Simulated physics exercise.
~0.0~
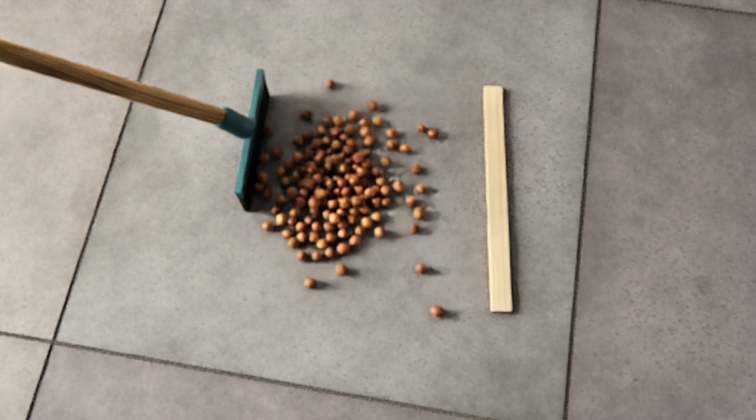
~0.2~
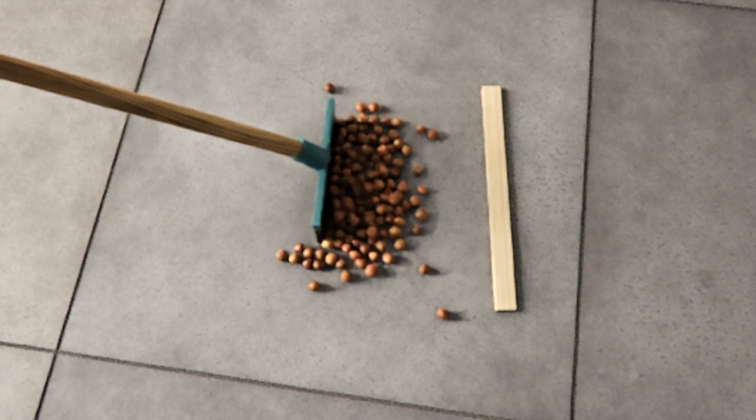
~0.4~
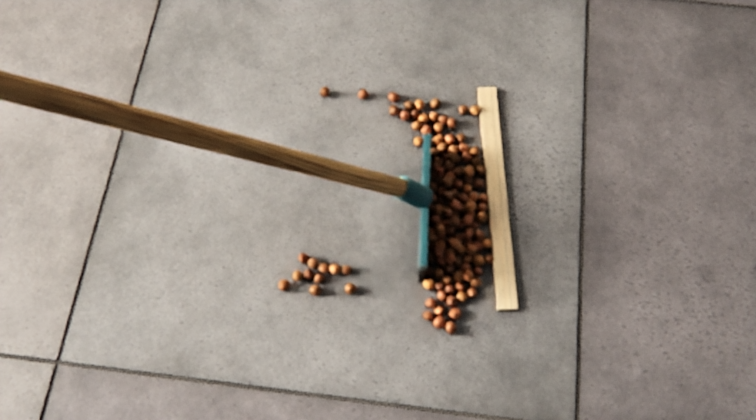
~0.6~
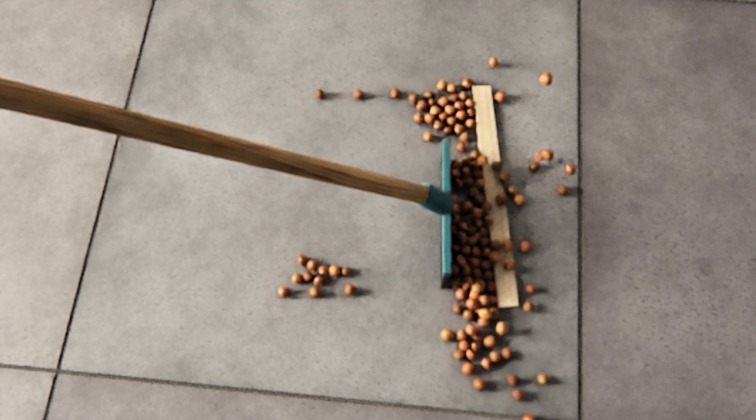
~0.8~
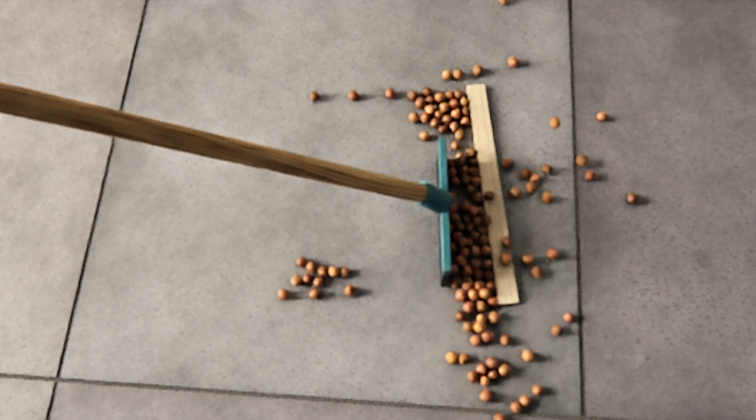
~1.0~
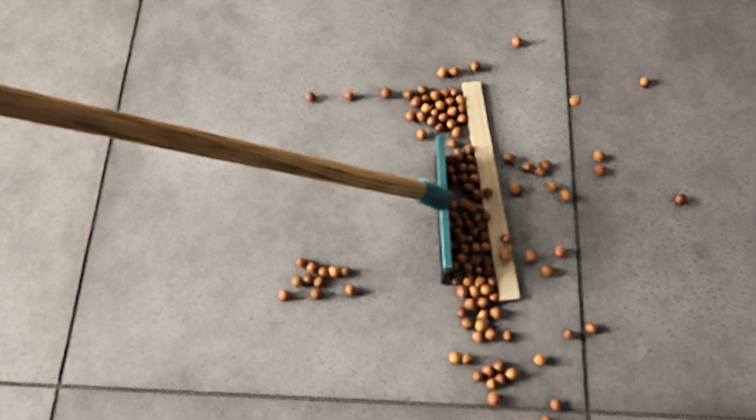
At the start, a teal squeegee on a wooden handle stands just left of a loose heap of brown hazelnuts on grey floor tiles, with a pale wooden strip lying further right. The blade pushes right into the heap, gathering the nuts while some slip round its lower end. It carries them up to the strip, leaving a small cluster behind. The blade then halts just short of the strip as nuts spill past both ends and some scatter beyond it. Finally, a few roll farther right, while many remain packed between blade and strip.
